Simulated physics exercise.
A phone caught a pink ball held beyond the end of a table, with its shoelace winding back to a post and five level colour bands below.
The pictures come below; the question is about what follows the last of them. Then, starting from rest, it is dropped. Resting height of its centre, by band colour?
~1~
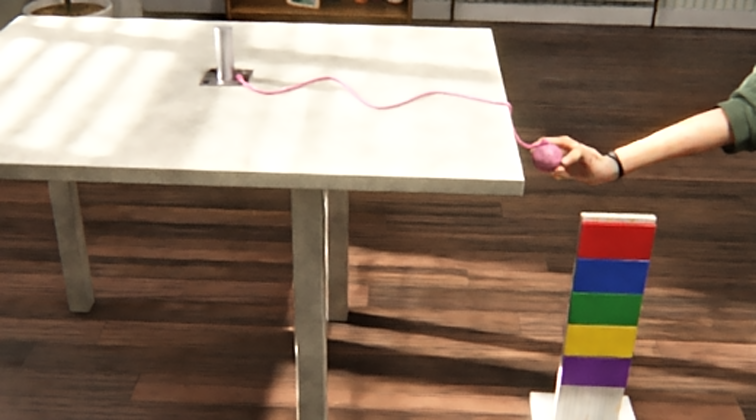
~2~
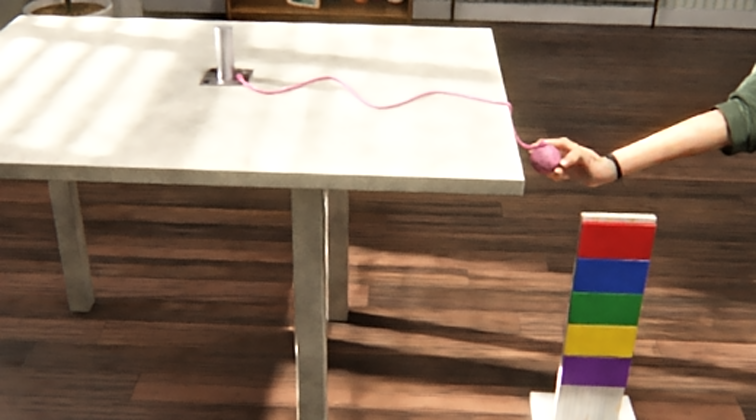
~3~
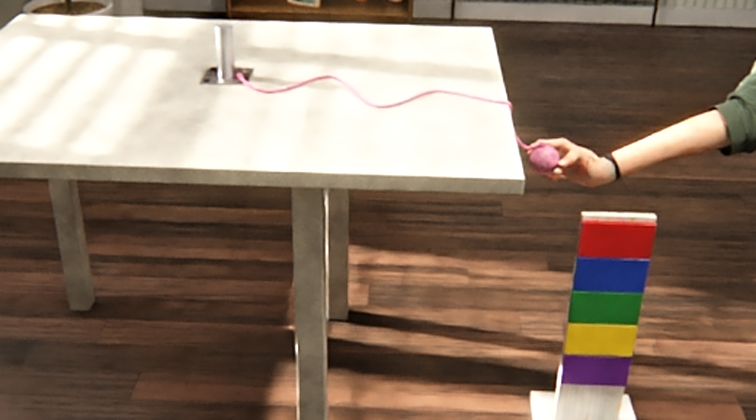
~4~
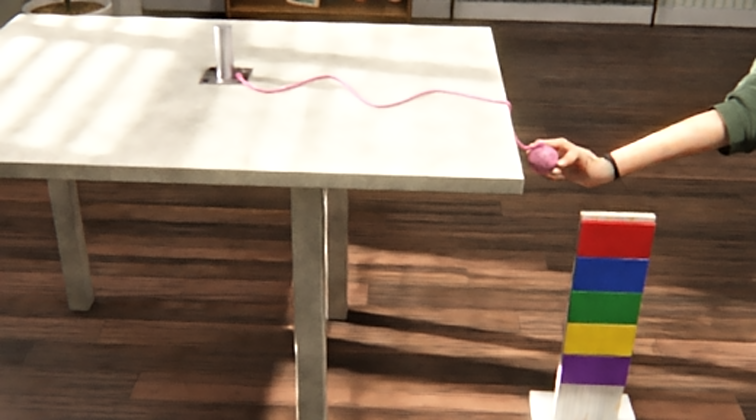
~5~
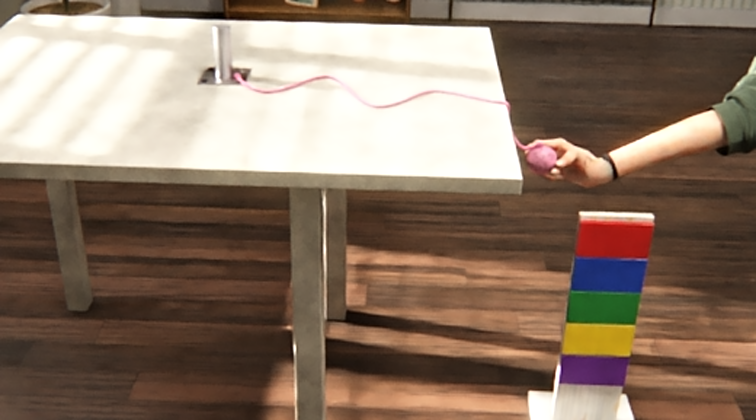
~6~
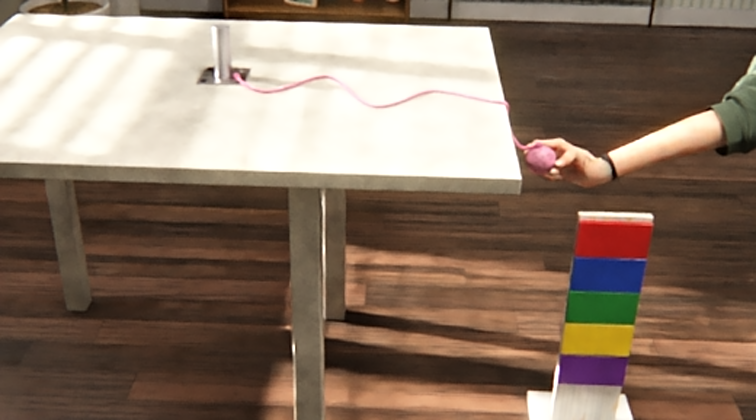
Blue.
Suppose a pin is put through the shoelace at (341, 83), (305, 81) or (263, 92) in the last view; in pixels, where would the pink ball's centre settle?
In order of the tries: About (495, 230), then (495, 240), then (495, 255).
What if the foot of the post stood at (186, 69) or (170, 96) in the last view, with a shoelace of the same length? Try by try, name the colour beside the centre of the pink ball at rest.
Try one - red; try two - red.
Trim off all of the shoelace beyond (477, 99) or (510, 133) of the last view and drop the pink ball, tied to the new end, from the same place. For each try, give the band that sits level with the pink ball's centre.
Try 1 - none, it hangs higher; try 2 - red.
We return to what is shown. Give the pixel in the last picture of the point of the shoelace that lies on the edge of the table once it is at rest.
Look around (413, 96).
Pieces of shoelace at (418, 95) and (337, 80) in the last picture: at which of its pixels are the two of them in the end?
First: (505, 111). Second: (377, 89).
Early on, ball near (494, 257); level with blue.
Midway, ball near (496, 265); level with blue.
Finally, ball near (492, 266); level with blue. At blue.
